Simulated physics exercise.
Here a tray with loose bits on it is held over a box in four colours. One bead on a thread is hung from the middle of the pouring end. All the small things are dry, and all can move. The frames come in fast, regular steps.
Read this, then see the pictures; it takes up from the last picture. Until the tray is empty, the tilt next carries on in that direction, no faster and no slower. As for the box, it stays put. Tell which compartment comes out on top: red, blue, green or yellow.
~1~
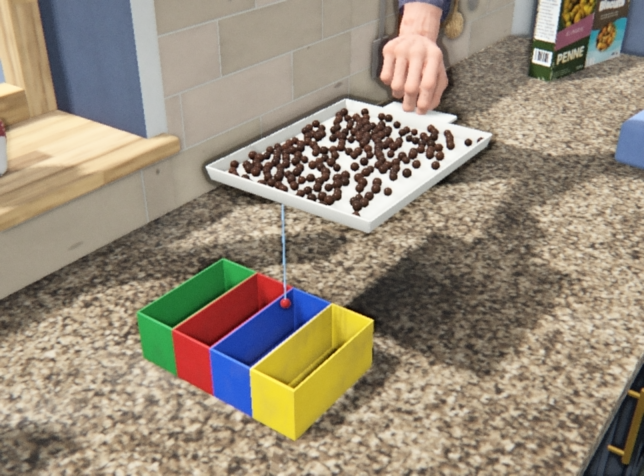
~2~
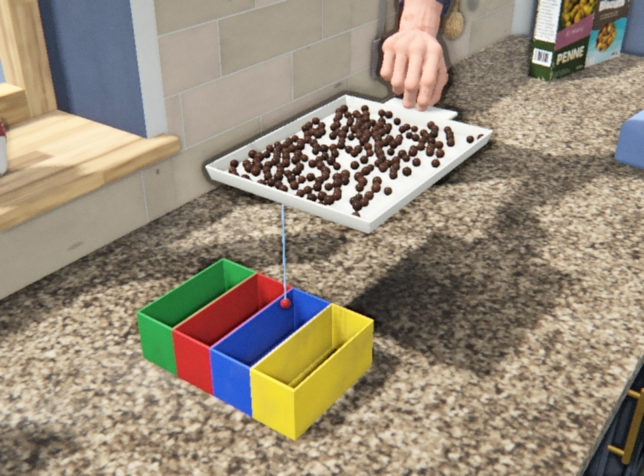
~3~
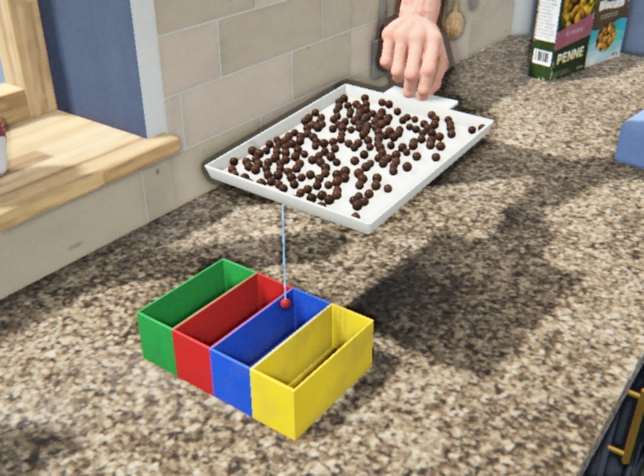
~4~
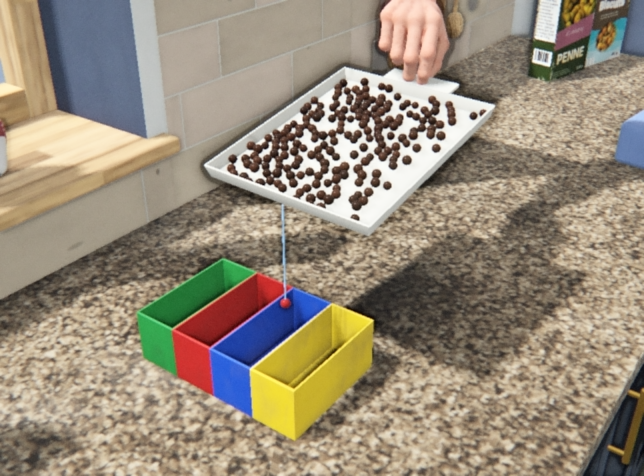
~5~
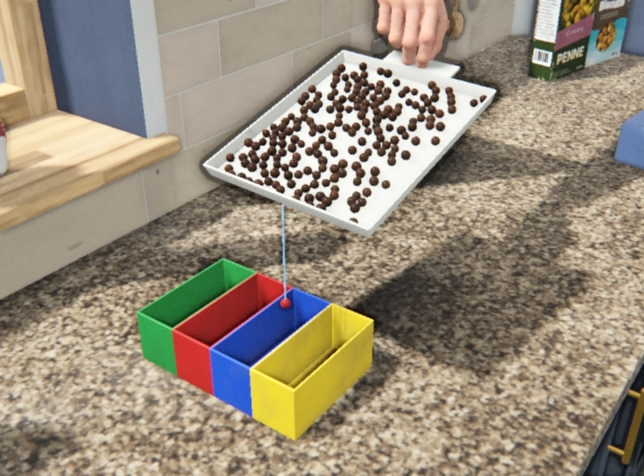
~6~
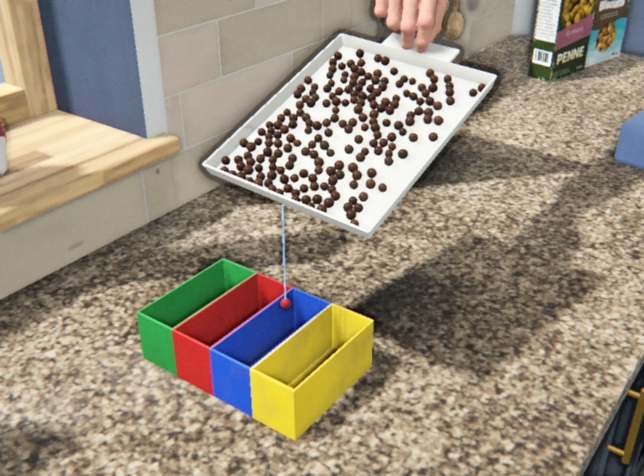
It is yellow that comes out on top.
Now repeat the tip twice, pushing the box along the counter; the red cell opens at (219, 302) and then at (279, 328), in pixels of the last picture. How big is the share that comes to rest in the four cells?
In order, about 30 and 80 in a hundred.
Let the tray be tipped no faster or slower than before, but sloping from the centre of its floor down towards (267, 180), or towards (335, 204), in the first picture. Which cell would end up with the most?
First: The green cell, second: Yellow.
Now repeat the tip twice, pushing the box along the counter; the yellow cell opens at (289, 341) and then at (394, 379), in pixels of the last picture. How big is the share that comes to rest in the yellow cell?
Close to 20 in a hundred, then close to 10 in a hundred.
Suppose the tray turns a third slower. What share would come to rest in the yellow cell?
It would come out near 30 per cent.
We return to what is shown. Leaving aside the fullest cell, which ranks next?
Second is blue.
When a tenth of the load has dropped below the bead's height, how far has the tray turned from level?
It is at around 65 degrees.
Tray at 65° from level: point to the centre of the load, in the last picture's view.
(312, 221).
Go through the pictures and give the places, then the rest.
The first picture shows corners of the pouring end near (211, 166) and (369, 219), level; middle of the load near (349, 152), chocolate balls; bead on its thread near (286, 303); green cell near (157, 339); red cell near (193, 358); blue cell near (232, 378); yellow cell near (273, 400).
The second picture shows corners of the pouring end near (211, 166) and (369, 219), level; middle of the load near (349, 150).
The third picture shows corners of the pouring end near (211, 165) and (368, 221), tipped barely, lowest at the right corner; middle of the load near (349, 144).
The fourth picture shows corners of the pouring end near (210, 164) and (368, 223), tipped a little, lowest at the right corner; middle of the load near (348, 135).
The fifth picture shows corners of the pouring end near (209, 164) and (367, 226), tipped a little, lowest at the right corner; middle of the load near (346, 128).
The sixth picture shows corners of the pouring end near (208, 163) and (367, 228), tipped clearly, lowest at the right corner; middle of the load near (343, 124), all but a few on the move; green cell near (157, 339); red cell near (193, 358); blue cell near (232, 378); yellow cell near (273, 400).
Shortly afterwards, tray tipped steeply; near half on the tray; a little in the yellow cell; a little in the blue cell; only a few in the red cell; near a third falling or outside the box.
Next, tray tipped past a quarter turn; only a few on the tray; near a quarter in the yellow cell; a little in the blue cell; a little in the red cell; only a few in the green cell; near half falling or outside the box.
Some moments later, tray tipped past a quarter turn; near a third in the yellow cell; a little in the blue cell; a little in the red cell; only a few in the green cell; near half falling or outside the box.
In the end, tray tipped past a quarter turn; near a third in the yellow cell; a little in the blue cell; a little in the red cell; only a few in the green cell; near half outside the box.
